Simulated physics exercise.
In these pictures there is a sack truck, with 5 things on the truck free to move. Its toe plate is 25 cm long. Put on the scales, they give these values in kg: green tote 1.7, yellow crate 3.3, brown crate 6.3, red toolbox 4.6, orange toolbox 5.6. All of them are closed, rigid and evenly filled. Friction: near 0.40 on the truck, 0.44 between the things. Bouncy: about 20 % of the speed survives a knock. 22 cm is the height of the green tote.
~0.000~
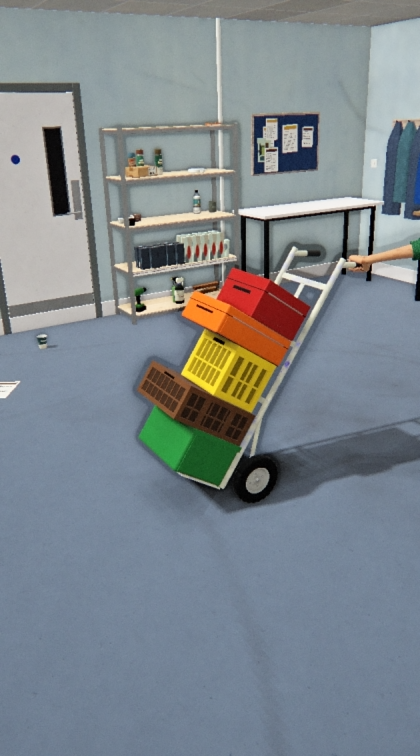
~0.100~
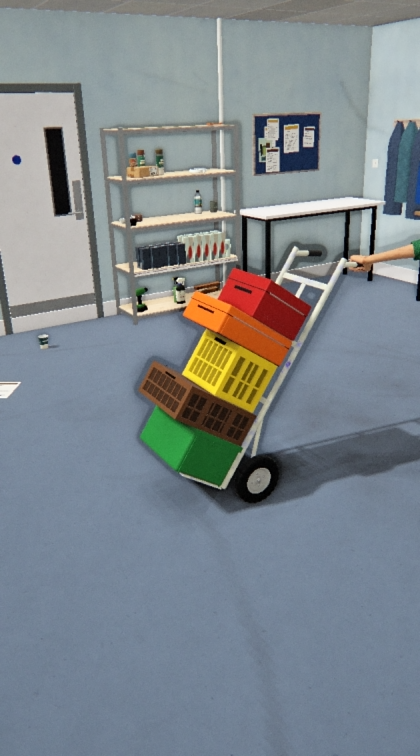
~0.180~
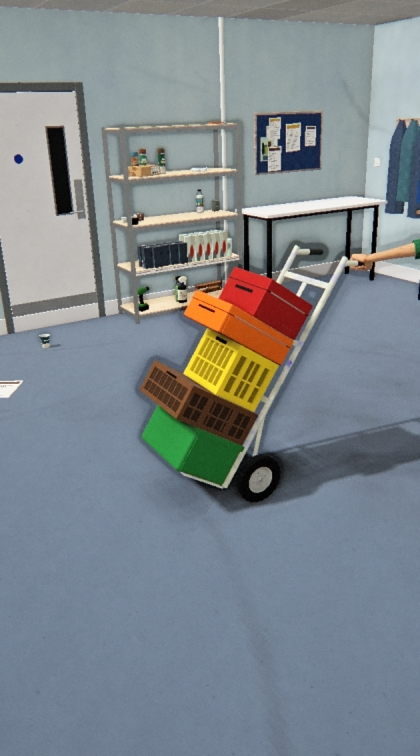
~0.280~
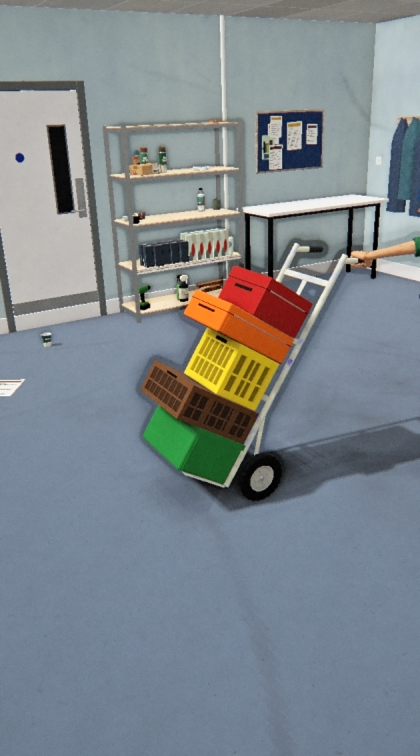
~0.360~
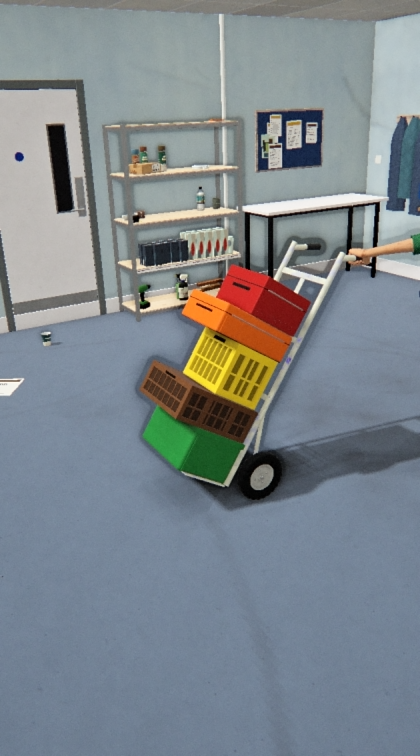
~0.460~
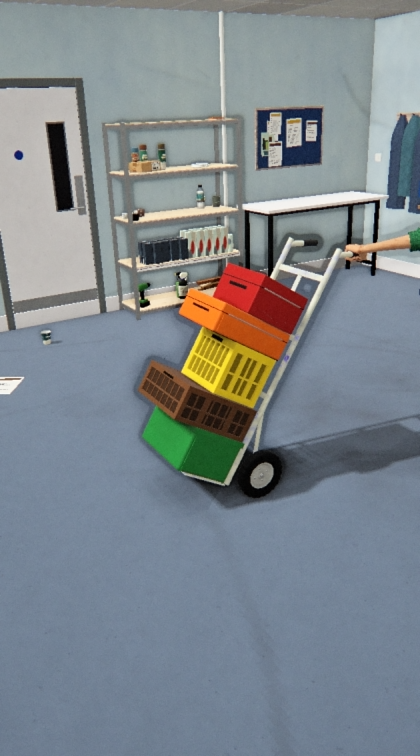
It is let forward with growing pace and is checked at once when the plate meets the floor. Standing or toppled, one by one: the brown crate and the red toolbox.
In order: The brown crate goes down; the red toolbox goes down.
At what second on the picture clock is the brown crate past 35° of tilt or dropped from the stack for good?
It happens at about 2.3 s.
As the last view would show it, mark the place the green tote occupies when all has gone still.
It finishes around (137, 479).
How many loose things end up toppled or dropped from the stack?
I count 5.
After 1.86 s, truck upright; red toolbox 11° off its base near (142, 328); brown crate 11° off its base near (159, 442); orange toolbox 11° off its base.
After 2.26 s, truck upright; orange toolbox now dropped from the stack; red toolbox 31° off its base near (78, 356); brown crate 31° off its base near (138, 451).
After 2.56 s, truck upright; yellow crate, brown crate and red toolbox now dropped from the stack; green tote 68° off its base.
After 2.76 s, truck upright; green tote on its side.
In the end (4.2 s), dropped from the stack and tipped over, yellow crate, brown crate, red toolbox and orange toolbox; toppled on the truck, green tote. At the end, from the last picture's camera, brown crate near (89, 484).
